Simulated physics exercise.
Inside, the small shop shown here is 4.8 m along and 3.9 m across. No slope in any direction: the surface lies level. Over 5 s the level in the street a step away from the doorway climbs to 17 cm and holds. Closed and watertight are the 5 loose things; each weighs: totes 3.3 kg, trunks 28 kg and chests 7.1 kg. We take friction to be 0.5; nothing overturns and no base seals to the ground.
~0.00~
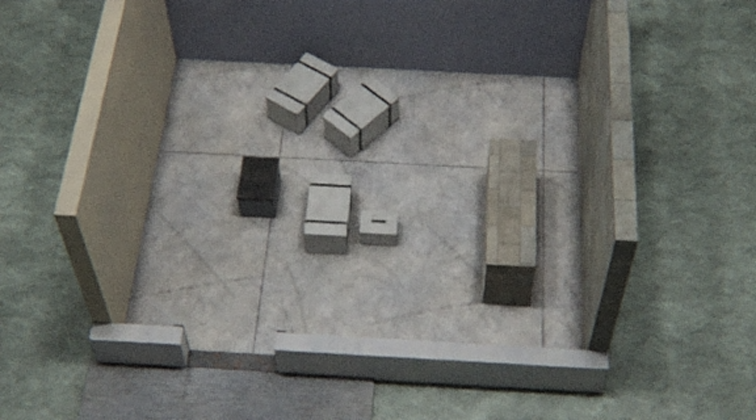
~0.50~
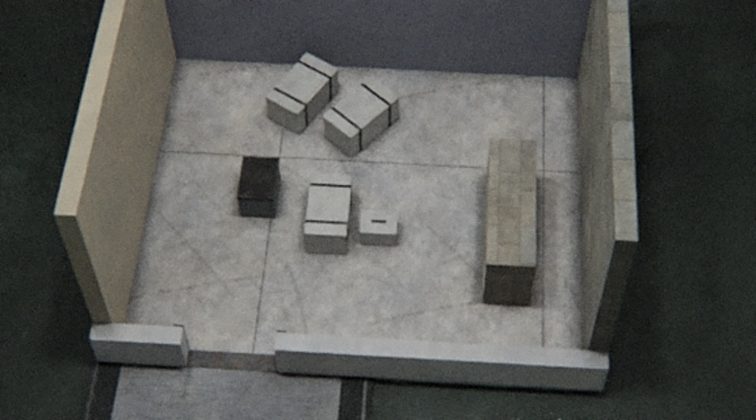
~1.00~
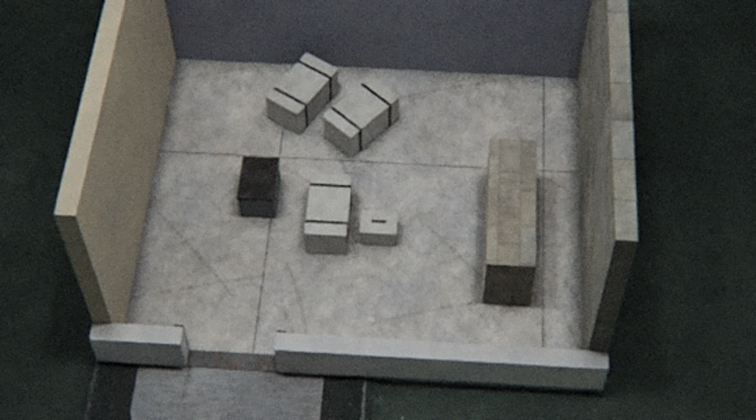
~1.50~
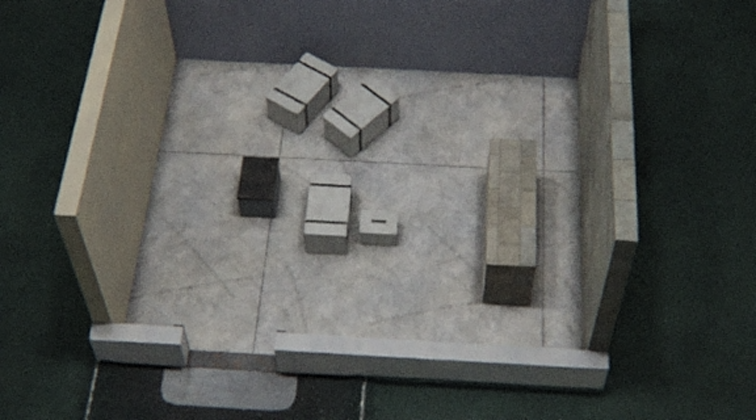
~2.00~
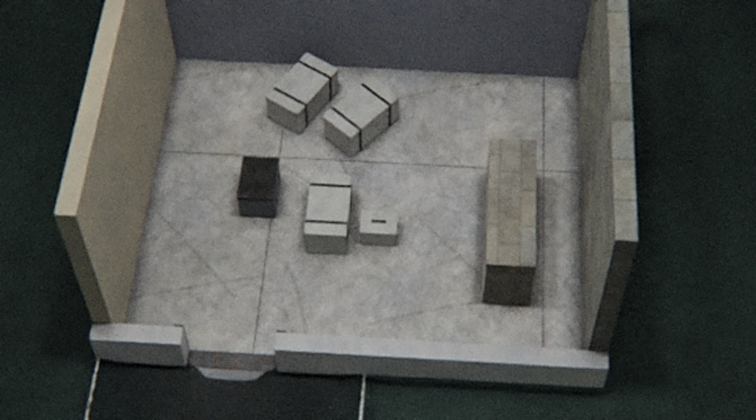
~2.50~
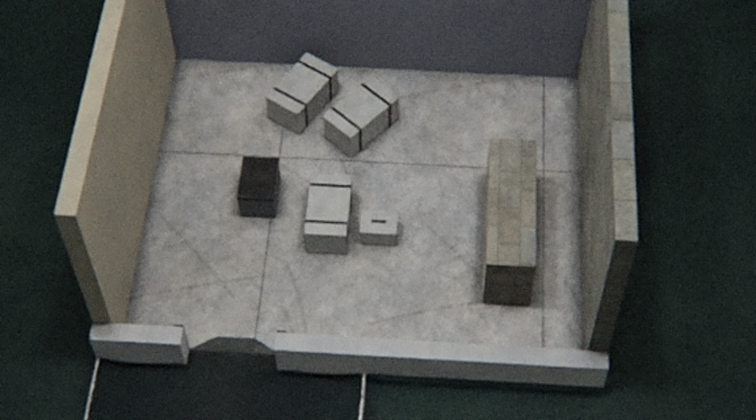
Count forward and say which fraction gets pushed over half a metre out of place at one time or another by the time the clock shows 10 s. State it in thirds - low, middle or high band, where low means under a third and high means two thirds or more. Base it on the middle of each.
Low band.
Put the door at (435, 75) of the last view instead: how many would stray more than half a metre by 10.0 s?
Count: 1.
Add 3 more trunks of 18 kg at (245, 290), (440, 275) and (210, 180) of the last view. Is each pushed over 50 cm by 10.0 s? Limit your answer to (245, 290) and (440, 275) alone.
Order as asked: Farther and not as far.
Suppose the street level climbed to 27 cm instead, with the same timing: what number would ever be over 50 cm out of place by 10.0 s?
I count 3 of them in that case.
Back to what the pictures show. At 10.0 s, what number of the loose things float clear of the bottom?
Count: 2.
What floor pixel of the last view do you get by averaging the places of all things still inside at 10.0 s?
Near (337, 153).
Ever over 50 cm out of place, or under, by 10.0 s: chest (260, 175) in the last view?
That one comes out beyond the limit.
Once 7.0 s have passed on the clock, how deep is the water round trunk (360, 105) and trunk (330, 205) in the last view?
2 and 4 cm.
After 3.5 s 0 of 5 are over 50 cm from their spots; 0 afloat.
After 4.5 s 0 of 5 are over 50 cm from their spots; 0 afloat.
After 7.0 s 1 of 5 are over 50 cm from their spots; 1 afloat.
After 10.0 s 1 of 5 are over 50 cm from their spots, and 1 have been at some point; 2 afloat.
